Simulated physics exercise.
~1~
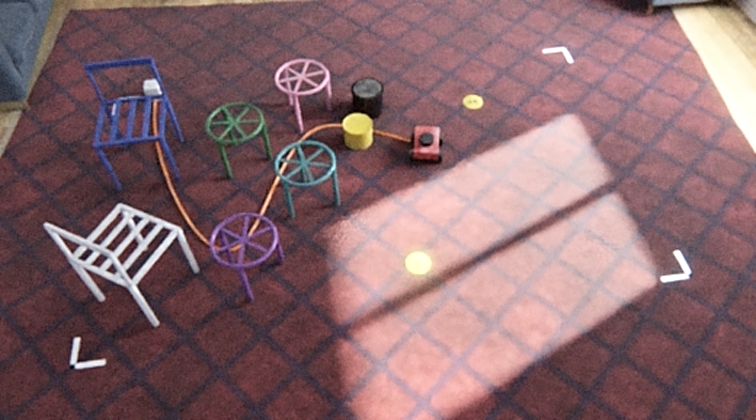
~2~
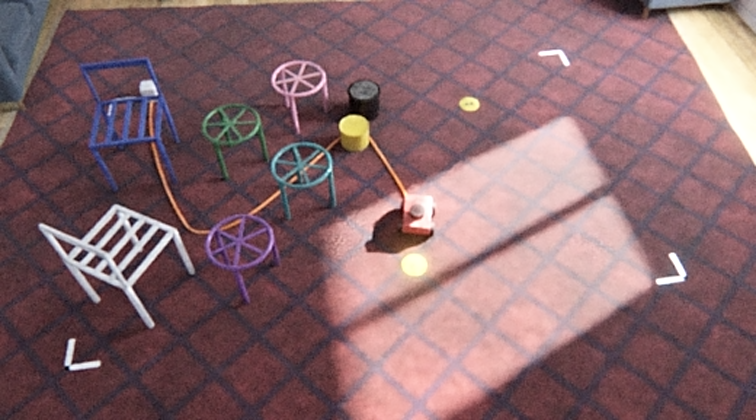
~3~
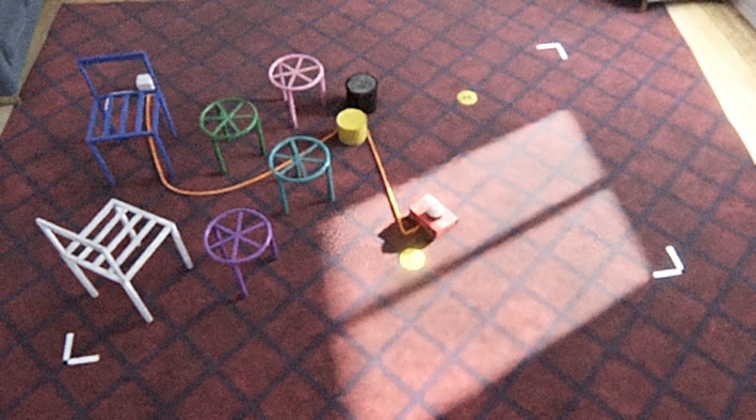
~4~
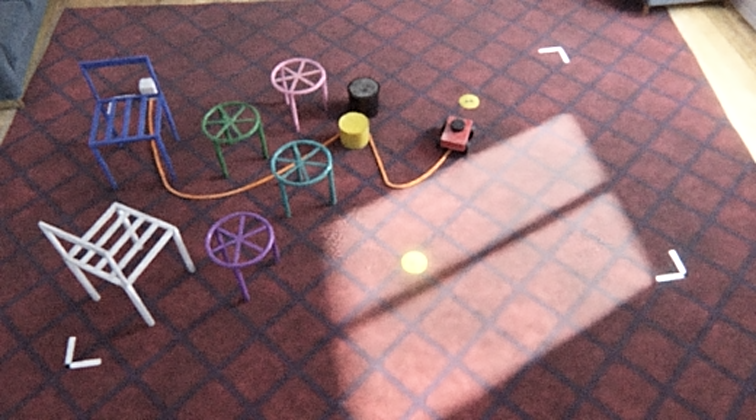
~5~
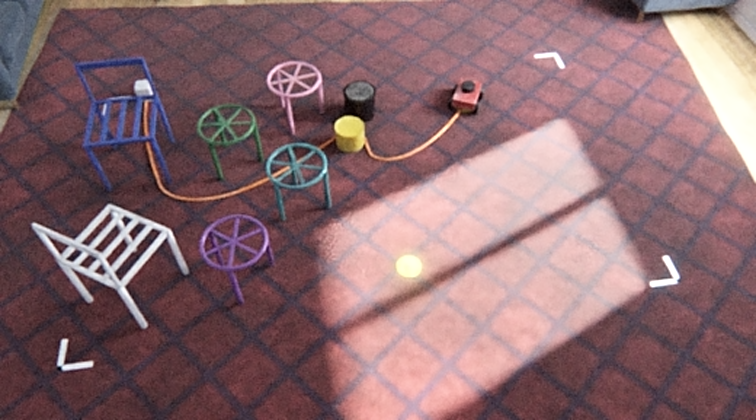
We see a small red cart trailing an orange lead across a patterned carpet among stools, chairs, a bucket and a pot. It drives down to a yellow mark, then up to another near the pot, where it ends with the lead slack and the furniture still standing.
